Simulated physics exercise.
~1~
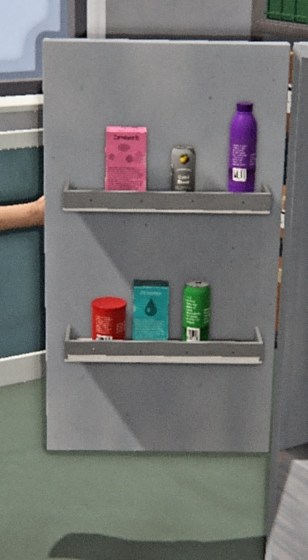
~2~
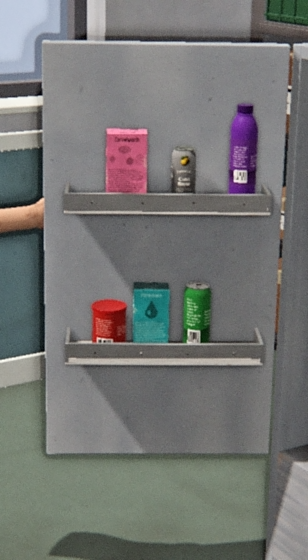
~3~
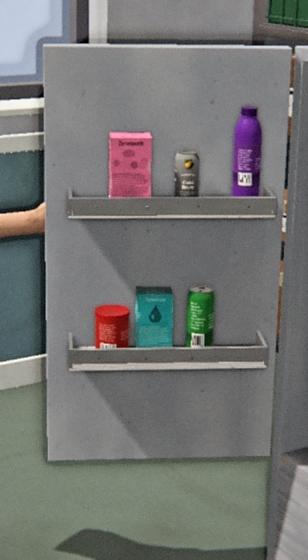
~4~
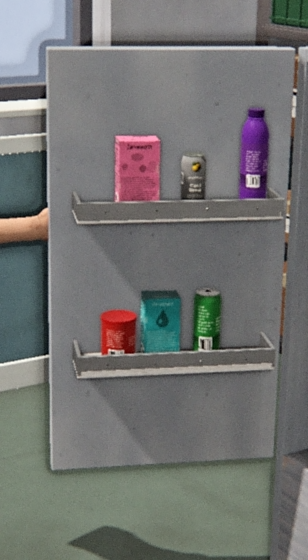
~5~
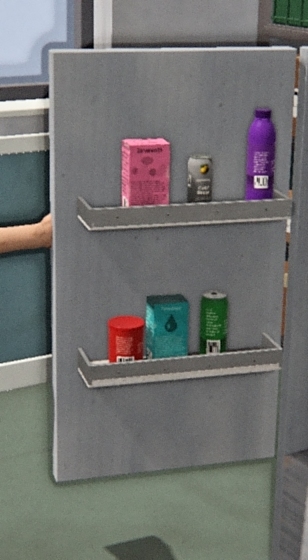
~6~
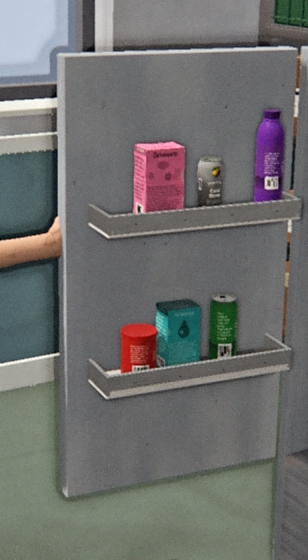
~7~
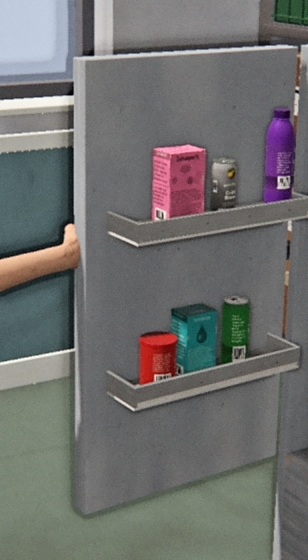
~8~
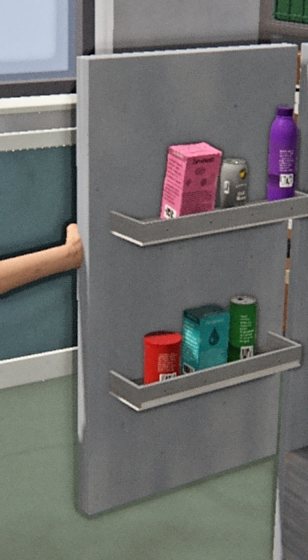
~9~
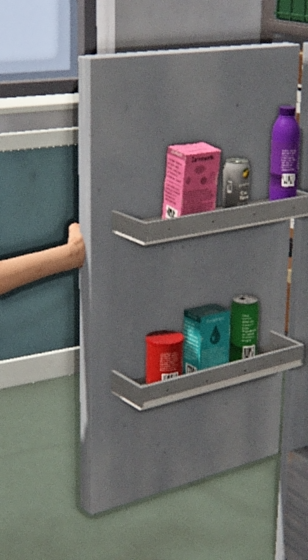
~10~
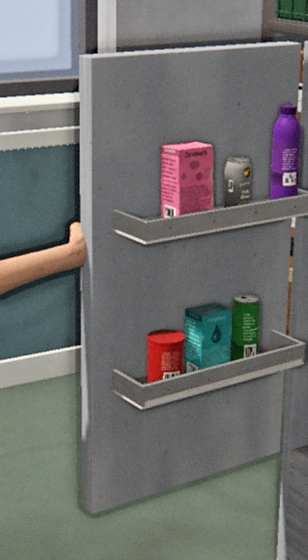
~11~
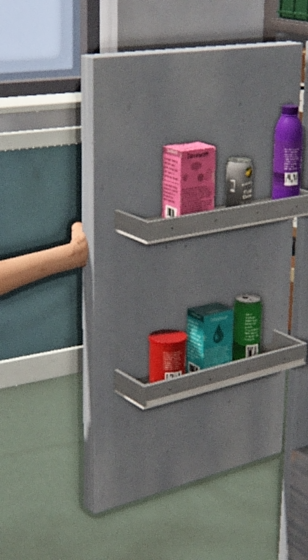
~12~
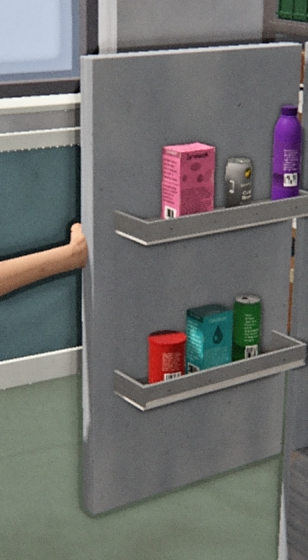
In a workshop, a hand swinging a racked cabinet door partway and stopping, the pink carton tipping briefly, then settling upright.
